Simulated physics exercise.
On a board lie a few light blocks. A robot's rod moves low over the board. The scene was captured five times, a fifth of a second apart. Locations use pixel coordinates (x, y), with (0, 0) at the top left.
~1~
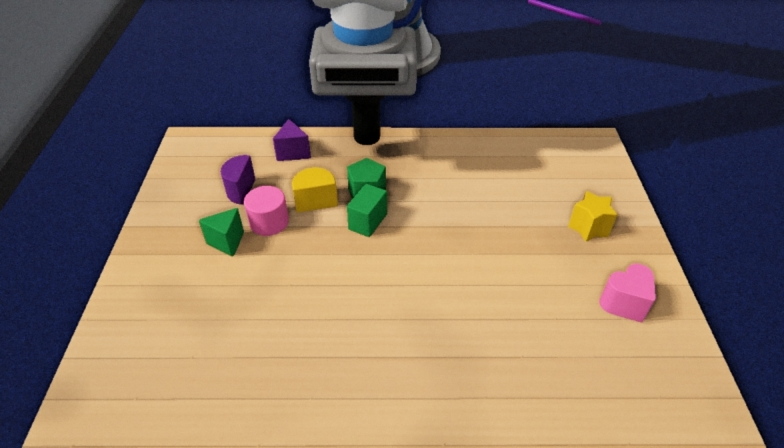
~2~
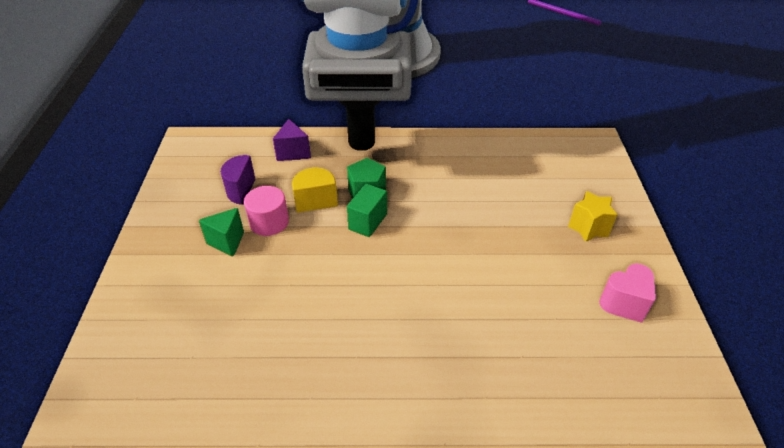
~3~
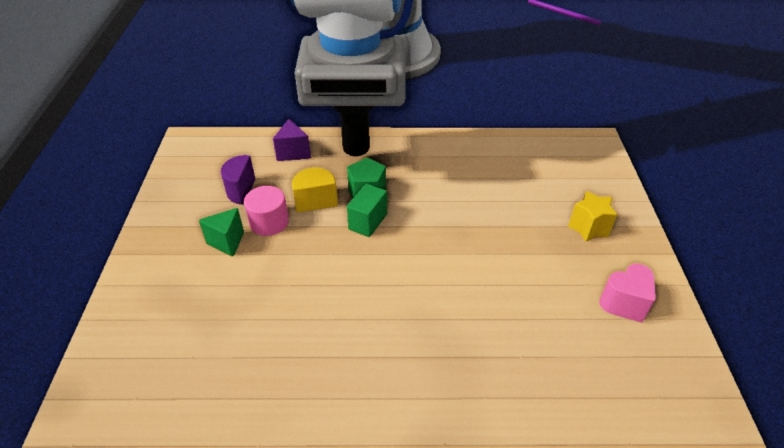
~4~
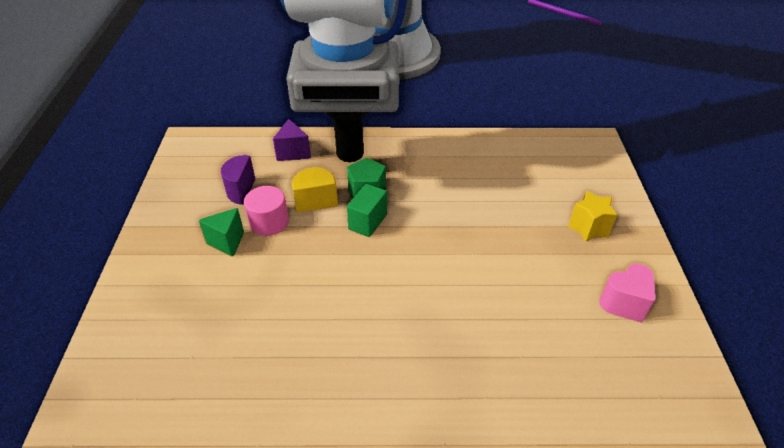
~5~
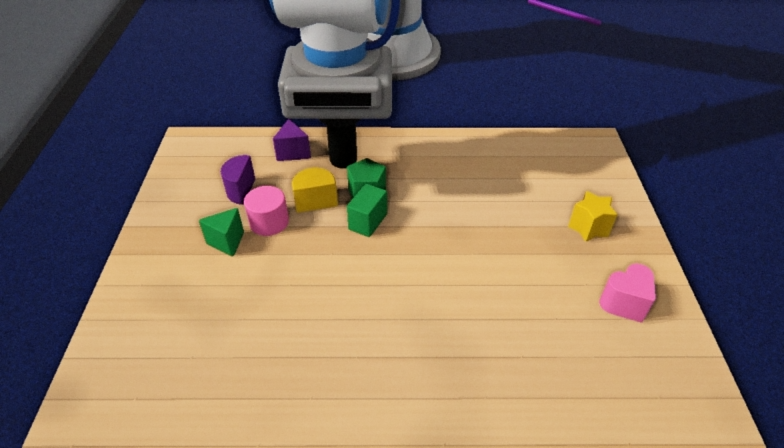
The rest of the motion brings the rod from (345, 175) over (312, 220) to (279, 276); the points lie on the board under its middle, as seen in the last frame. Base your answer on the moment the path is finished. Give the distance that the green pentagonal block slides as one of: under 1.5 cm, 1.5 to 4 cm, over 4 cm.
It travels less than 1.5 cm.
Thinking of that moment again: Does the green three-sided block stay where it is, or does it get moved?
When the path is over, the green three-sided block has left its spot.
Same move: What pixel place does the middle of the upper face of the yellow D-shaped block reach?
I'd expect the centre of its top face to be at (242, 242).
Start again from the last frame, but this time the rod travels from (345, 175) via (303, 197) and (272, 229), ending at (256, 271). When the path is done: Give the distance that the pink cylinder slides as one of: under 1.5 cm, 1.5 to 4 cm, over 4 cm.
It ends farther than 4 cm from its spot.
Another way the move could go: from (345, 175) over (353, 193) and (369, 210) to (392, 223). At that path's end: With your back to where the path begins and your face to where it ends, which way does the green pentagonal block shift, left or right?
Toward the left.
The first path, step by step. One third of the way, rod at (321, 190); green three-sided block at (215, 221), turned 20° anticlockwise; pink cylinder at (249, 205); yellow D-shaped block at (293, 197), turned 15° clockwise.
Two thirds of the way, rod at (298, 224); green three-sided block at (197, 222), turned 50° anticlockwise; pink cylinder at (231, 210); yellow D-shaped block at (264, 227), turned 45° clockwise.
At the end, rod at (276, 262); green three-sided block at (197, 222), turned 50° anticlockwise; pink cylinder at (231, 210); yellow D-shaped block at (242, 242), turned 105° clockwise; green pentagonal block in place.
